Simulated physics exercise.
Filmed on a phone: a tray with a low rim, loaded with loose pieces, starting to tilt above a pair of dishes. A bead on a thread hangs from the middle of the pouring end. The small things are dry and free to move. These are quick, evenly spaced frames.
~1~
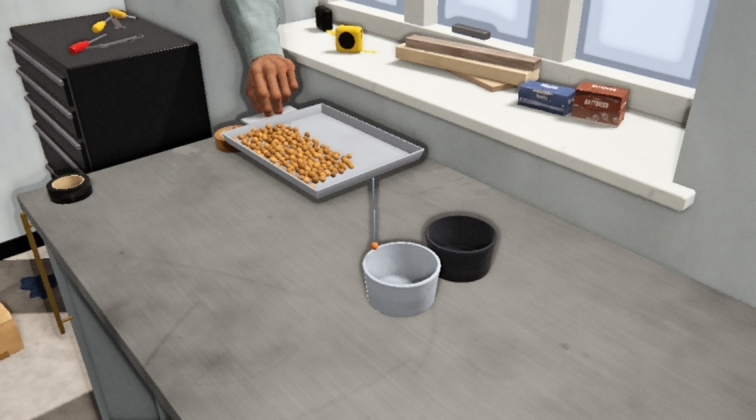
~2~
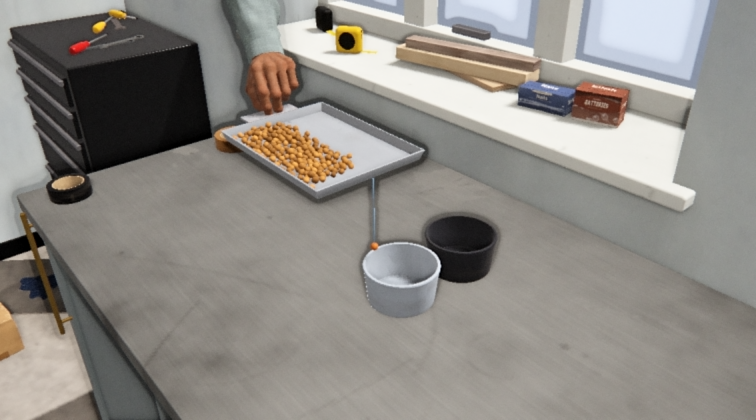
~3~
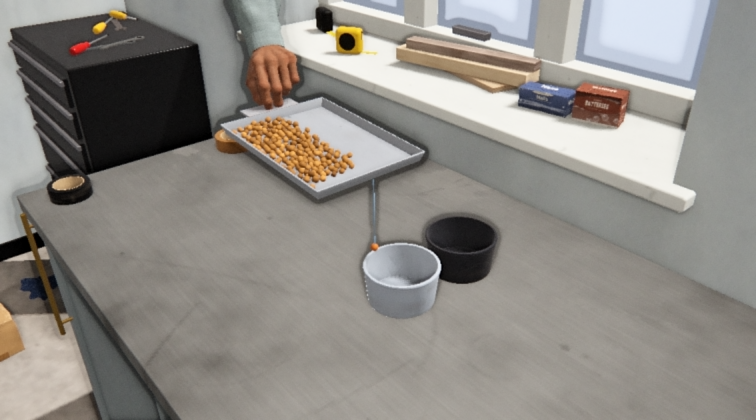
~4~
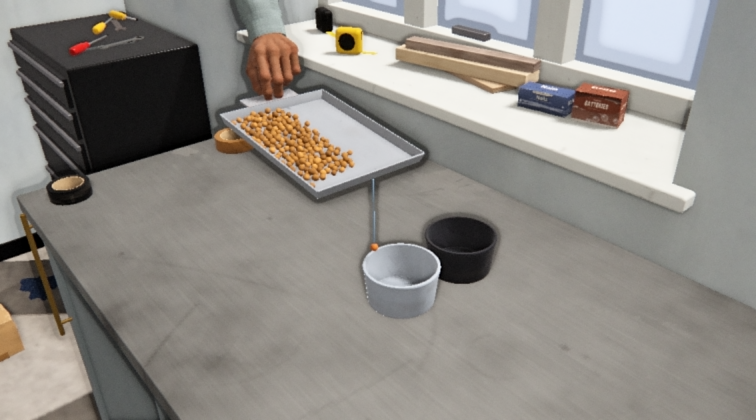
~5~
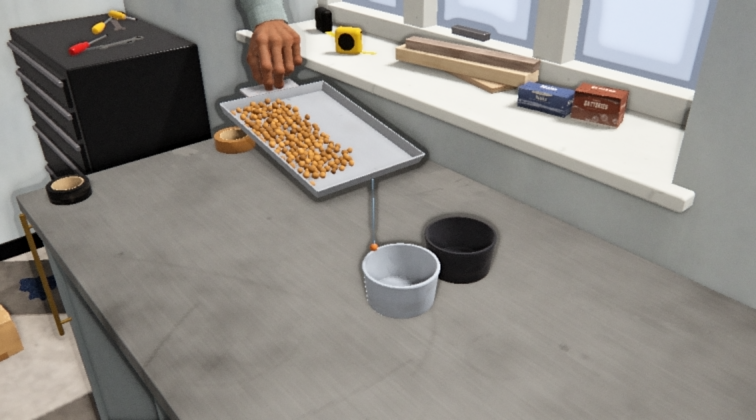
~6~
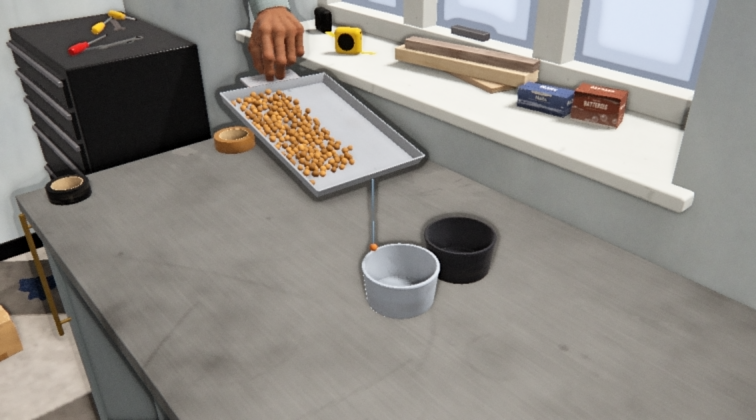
A hand gradually raises the far end of a gray tray of chickpeas above two dishes.
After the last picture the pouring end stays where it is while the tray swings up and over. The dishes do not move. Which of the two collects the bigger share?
More goes to the left dish.
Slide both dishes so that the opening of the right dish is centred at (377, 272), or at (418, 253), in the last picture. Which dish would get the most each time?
The first try: Right. The second: Right.
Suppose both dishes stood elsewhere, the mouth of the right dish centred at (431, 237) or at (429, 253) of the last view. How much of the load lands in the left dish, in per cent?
In turn 20 and 20 in a hundred.
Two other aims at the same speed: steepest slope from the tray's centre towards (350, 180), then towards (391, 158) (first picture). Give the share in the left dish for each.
Roughly 40 per cent, and 30 per cent.
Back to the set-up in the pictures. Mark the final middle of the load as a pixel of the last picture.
At about (407, 293).
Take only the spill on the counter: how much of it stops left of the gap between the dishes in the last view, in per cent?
It comes to 60 per cent or so.
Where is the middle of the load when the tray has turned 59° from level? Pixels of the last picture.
Close to (371, 152).
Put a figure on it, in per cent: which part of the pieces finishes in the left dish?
About 60 per cent.
Soon after the last picture, tray tipped steeply; nearly all on the tray; a stray few in the left dish; a small part in the air.
A little later, tray tipped right over; most on the tray; a small part in the left dish; a small part in the right dish; a stray few outside both; a stray few in the air.
Later still, tray tipped past a quarter turn; about two thirds in the left dish; a small part in the right dish; about a quarter outside both.
At rest, tray tipped past a quarter turn; about two thirds in the left dish; a small part in the right dish; about a quarter outside both.
